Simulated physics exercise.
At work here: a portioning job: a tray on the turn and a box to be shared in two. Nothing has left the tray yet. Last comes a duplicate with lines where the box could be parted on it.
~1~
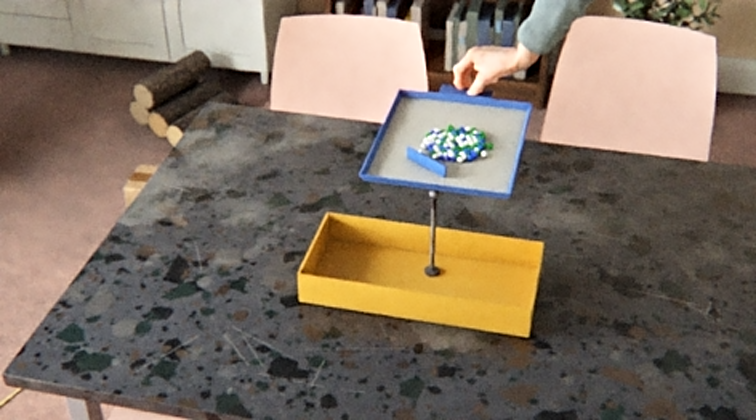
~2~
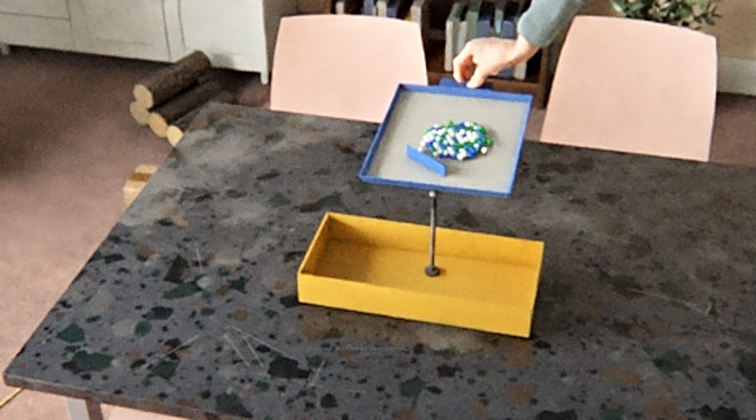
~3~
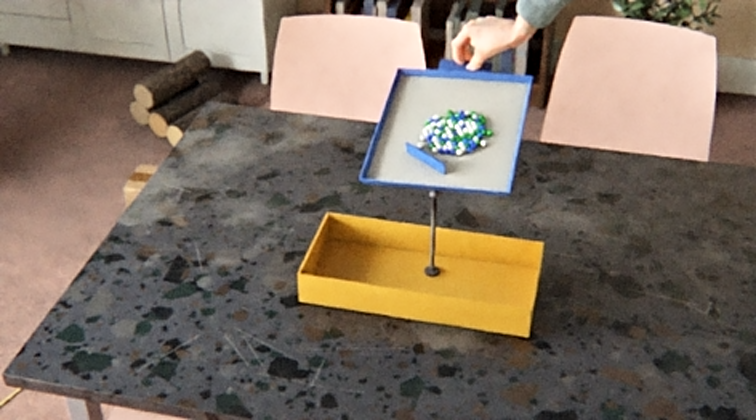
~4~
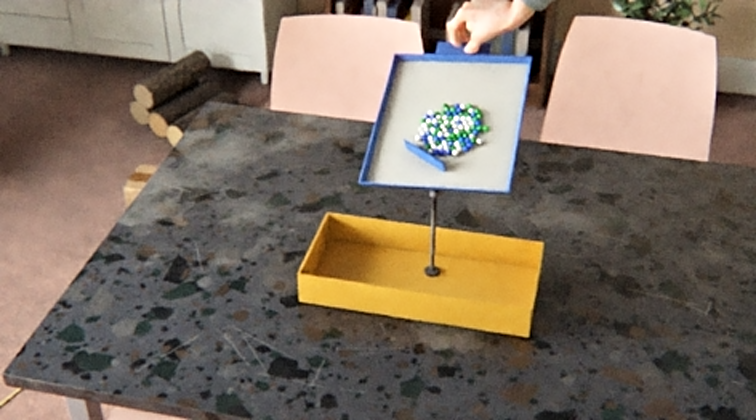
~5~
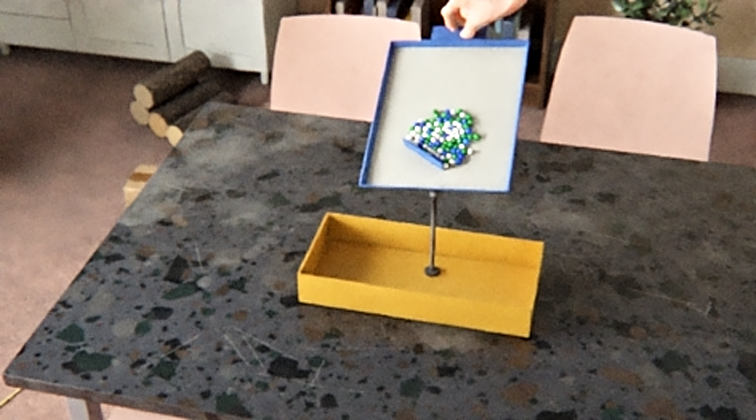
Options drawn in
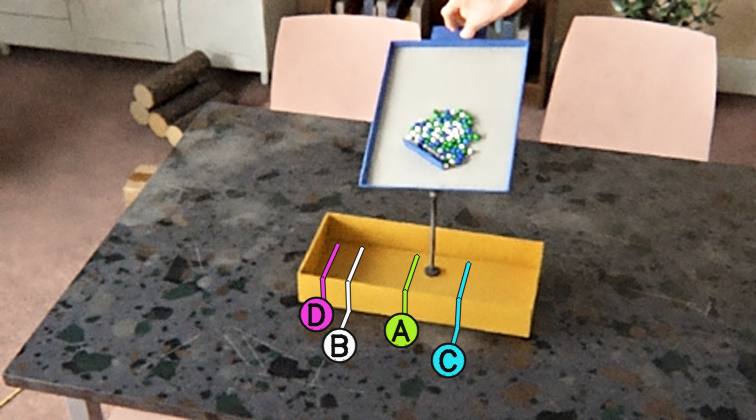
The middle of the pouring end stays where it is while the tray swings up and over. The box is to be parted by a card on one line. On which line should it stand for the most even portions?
Take A.
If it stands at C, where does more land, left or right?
The left side.
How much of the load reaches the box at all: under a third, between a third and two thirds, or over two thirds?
It is over two thirds.
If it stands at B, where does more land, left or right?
The right side.
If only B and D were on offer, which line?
B it is.
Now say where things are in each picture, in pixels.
The first frame shows corners of the pouring end near (364, 173) and (507, 192), level; middle of the load near (456, 145), round plastic beads.
The second frame shows corners of the pouring end near (364, 174) and (507, 191), barely tipped; fin from (407, 145) to (445, 166).
The third frame shows corners of the pouring end near (363, 177) and (506, 190), a little tipped; front corners of the box near (298, 274) and (531, 309).
The fourth frame shows corners of the pouring end near (363, 180) and (506, 189), clearly tipped; far corners near (397, 56) and (528, 59).
The fifth frame shows corners of the pouring end near (363, 183) and (505, 188), clearly tipped; the left corner sinks clearly lower.
On the marked copy, line A crosses the front rim at (405, 290); line B crosses the front rim at (348, 282); line C crosses the front rim at (459, 298); line D crosses the front rim at (322, 278).
With A, of what is caught, close to half on the left of the divider, close to half on the right.
With B, of what is caught, close to a quarter on the left of the divider, the bulk on the right.
With C, of what is caught, all but a few on the left of the divider, a small share on the right.
With D, of what is caught, only a few on the left of the divider, all but a few on the right.
